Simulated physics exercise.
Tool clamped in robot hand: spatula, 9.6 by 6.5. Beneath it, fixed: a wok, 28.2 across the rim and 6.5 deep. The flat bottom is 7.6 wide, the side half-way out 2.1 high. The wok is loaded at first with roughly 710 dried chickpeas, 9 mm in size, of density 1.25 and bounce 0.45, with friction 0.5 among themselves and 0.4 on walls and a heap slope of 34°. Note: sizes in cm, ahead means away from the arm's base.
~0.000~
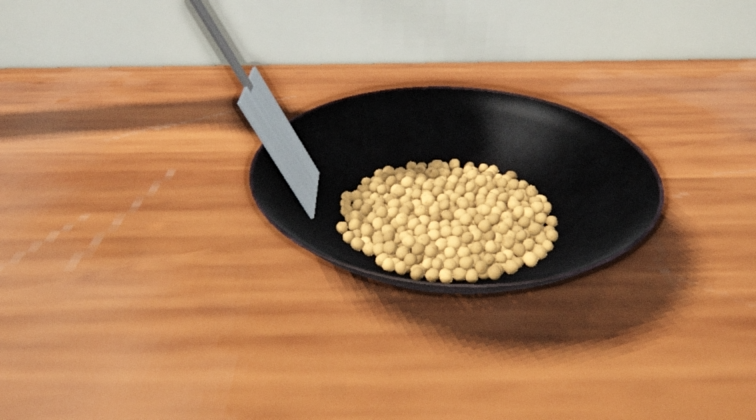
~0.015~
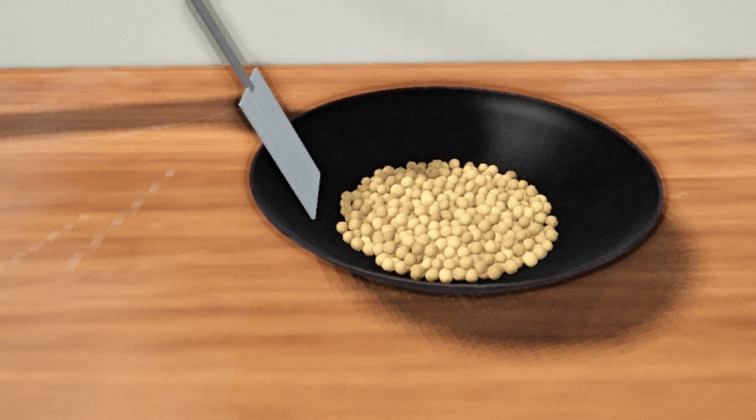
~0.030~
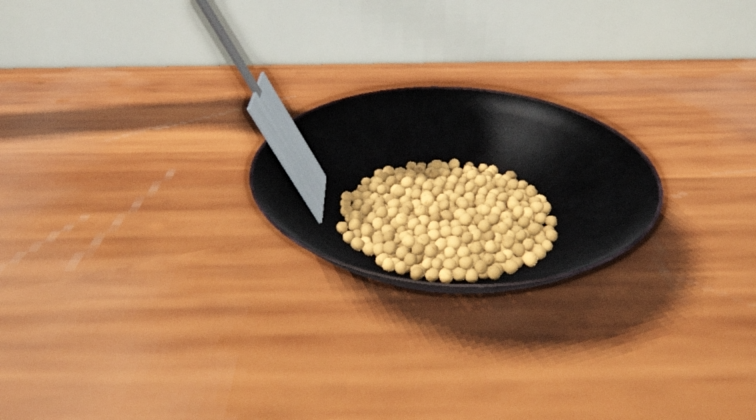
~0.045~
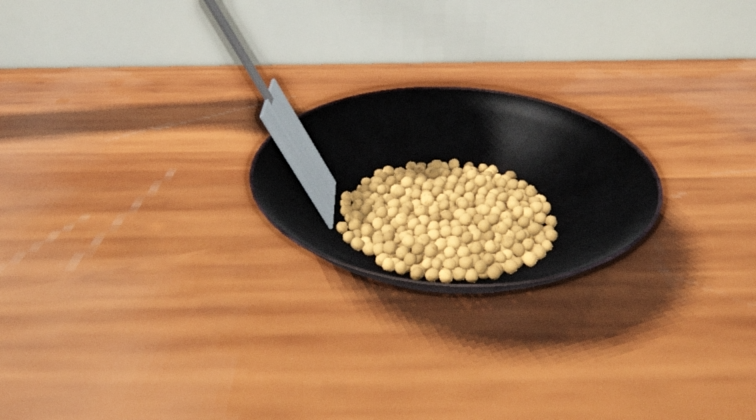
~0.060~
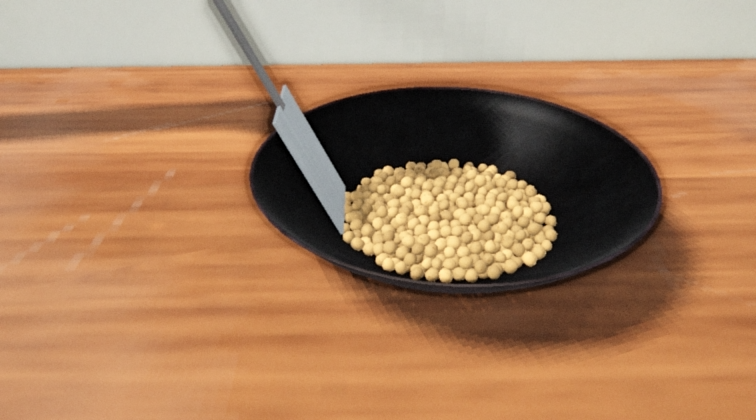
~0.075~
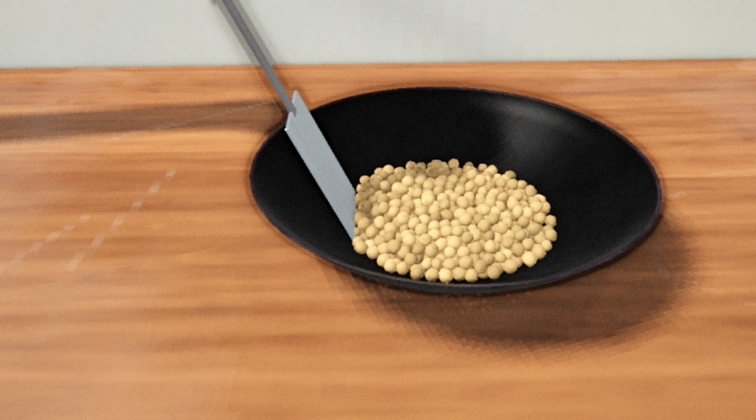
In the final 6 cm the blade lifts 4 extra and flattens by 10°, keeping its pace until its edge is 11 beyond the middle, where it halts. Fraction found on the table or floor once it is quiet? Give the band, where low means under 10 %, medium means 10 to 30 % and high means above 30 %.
Band: Medium.
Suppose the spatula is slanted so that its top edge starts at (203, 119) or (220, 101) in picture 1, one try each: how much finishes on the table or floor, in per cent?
Close to 15 and 15 percent respectively.
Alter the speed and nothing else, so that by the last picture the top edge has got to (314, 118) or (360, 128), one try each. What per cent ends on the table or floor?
Try one roughly 25 per cent; try two roughly 40 per cent.
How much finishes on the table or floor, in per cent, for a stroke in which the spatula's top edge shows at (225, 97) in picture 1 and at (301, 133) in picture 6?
It works out to about 30 %, more or less.
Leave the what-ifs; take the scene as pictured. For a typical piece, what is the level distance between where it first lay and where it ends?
Level distance of roughly 4 cm.
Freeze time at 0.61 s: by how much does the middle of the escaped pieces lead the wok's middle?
I reckon roughly 20 centimetres.
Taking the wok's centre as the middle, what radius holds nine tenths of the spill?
35 centimetres, give or take.
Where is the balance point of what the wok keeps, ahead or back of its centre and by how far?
4.0 cm ahead.
After 0.21 s, sloping 65°, highest piece 8 above the table; 709 in the wok.
After 0.34 s, sloping 62°, highest piece 14 above the table; 708 in the wok, 1 on the blade or in flight.
After 0.61 s, sloping 55°, highest piece 6 above the table; 581 in the wok, 128 on the table or floor.
After 1.66 s, sloping 55°, highest piece 6 above the table; 581 in the wok, 128 on the table or floor.
In the end, 581 in the wok, 128 on the table or floor. That is 18 % on the table or floor.
